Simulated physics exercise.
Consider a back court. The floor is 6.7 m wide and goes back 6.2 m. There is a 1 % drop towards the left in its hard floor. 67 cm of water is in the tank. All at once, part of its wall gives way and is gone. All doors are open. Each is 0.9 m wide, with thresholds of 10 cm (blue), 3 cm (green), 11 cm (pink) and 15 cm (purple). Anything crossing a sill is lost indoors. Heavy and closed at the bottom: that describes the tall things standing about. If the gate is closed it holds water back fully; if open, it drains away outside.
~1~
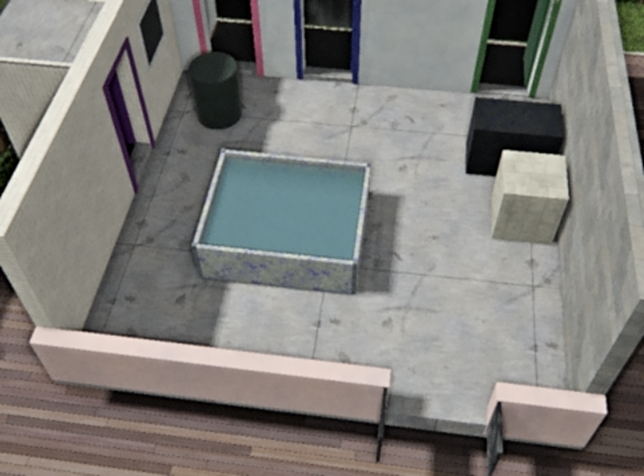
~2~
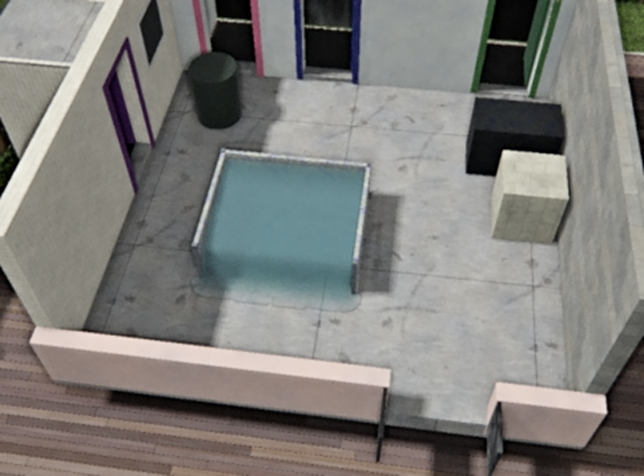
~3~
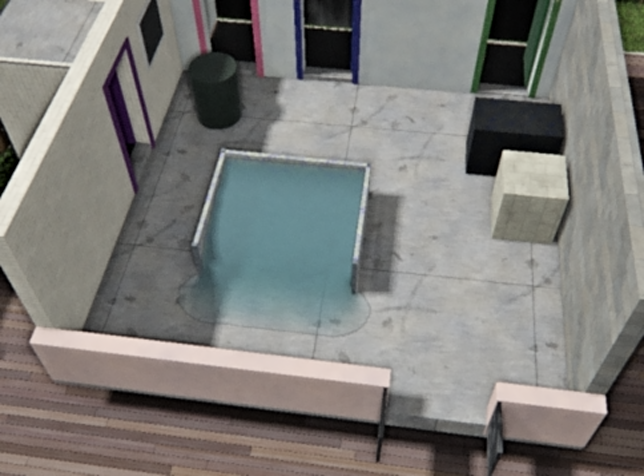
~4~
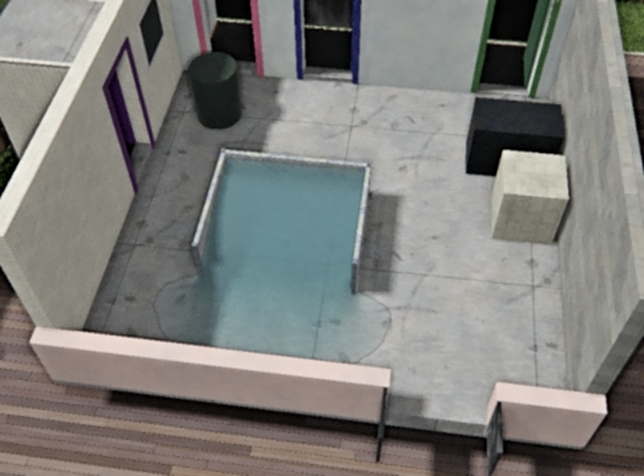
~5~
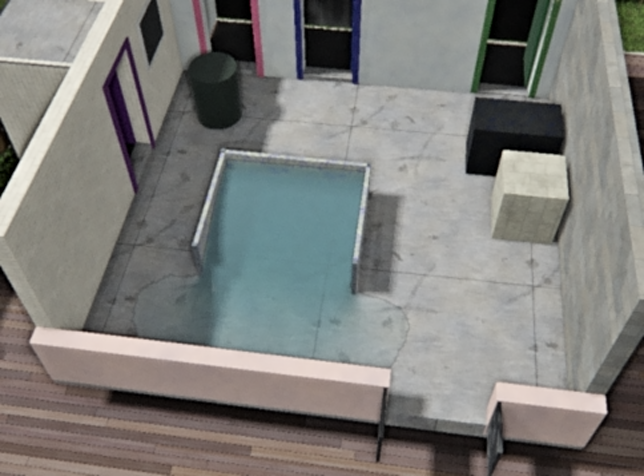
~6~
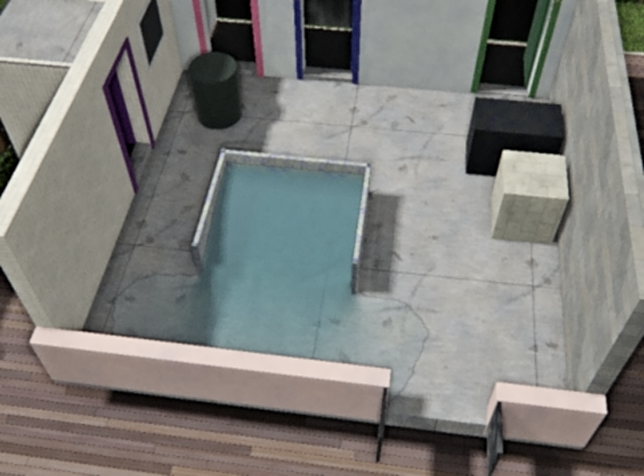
The front wall of a raised tank in a walled courtyard vanished, and blue-green water poured out across the grey floor toward the low pink wall, spreading to both sides in a thin sheet.
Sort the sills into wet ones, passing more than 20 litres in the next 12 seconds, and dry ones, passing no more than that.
Blue door: Dry; green door: Wet; pink door: Dry; purple door: Dry.
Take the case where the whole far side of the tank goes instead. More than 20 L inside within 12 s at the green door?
Measured against that limit, the green door goes beyond it.
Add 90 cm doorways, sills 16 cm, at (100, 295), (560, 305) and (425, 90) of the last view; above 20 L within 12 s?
In sequence the answers are more than that, less than that and less than that.
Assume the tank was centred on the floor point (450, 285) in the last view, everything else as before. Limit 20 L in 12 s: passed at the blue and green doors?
Blue gets no more than that, green gets no more than that.
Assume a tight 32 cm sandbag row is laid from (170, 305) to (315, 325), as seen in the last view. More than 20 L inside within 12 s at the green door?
Measured against that limit, the green door comes out short of it.
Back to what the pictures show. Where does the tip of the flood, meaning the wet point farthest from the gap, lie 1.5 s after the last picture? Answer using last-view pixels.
That's around (568, 417) in the last picture.
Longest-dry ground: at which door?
Last: Green.
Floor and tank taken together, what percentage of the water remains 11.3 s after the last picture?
About 84 per cent.
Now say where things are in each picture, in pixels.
In the first frame, still water, 67 cm deep, in the tank at (286, 207).
In the second frame, the front is at (196, 279), 1.2 m from the gap at (277, 275); 0.6 m2 of floor is under water; 67 cm left at the back of the tank.
In the third frame, water pours out at (277, 276) and has run 1.4 m, to (185, 302); typically 12 cm deep outside, 67 cm at the tank's back.
In the fourth frame, the front is at (163, 307), 1.7 m from the gap at (277, 277); 3.5 m2 of floor is under water; 63 cm left at the back of the tank.
In the fifth frame, the front is at a hidden place, 2.0 m from the gap at (277, 277); 5.0 m2 of floor is under water; 57 cm left at the back of the tank.
In the sixth frame, water pours out at (277, 277) and has run 2.4 m, to a hidden place; typically 11 cm deep outside, 58 cm at the tank's back.
Then, 0.7 s after the last picture water covers 20 % of the floor and is deepest (48 cm) near (242, 366); blue door not reached, green door not reached, pink door not reached, purple door not reached.
Then, 1.5 s after the last picture water covers 30 % of the floor and is deepest (49 cm) near (85, 359); blue door not reached, green door not reached, pink door not reached, purple door not reached.
Then, 2.8 s after the last picture water covers 55 % of the floor and is deepest (27 cm) near (72, 358); blue door not reached, green door not reached, pink door not reached, purple door 6 cm at the sill, 0 L in.
Then, 6.3 s after the last picture water covers 95 % of the floor and is deepest (17 cm) near (181, 76); blue door 7 cm at the sill, 0 L in, green door 6 cm at the sill, 0 L in, pink door 10 cm at the sill, 1 L in, purple door 5 cm at the sill, 0 L in.
Then, 11.3 s after the last picture water covers 100 % of the floor and is deepest (10 cm) near (435, 90); blue door 7 cm at the sill, 0 L in, green door 9 cm at the sill, 70 L in, pink door 8 cm at the sill, 2 L in, purple door 9 cm at the sill, 0 L in.
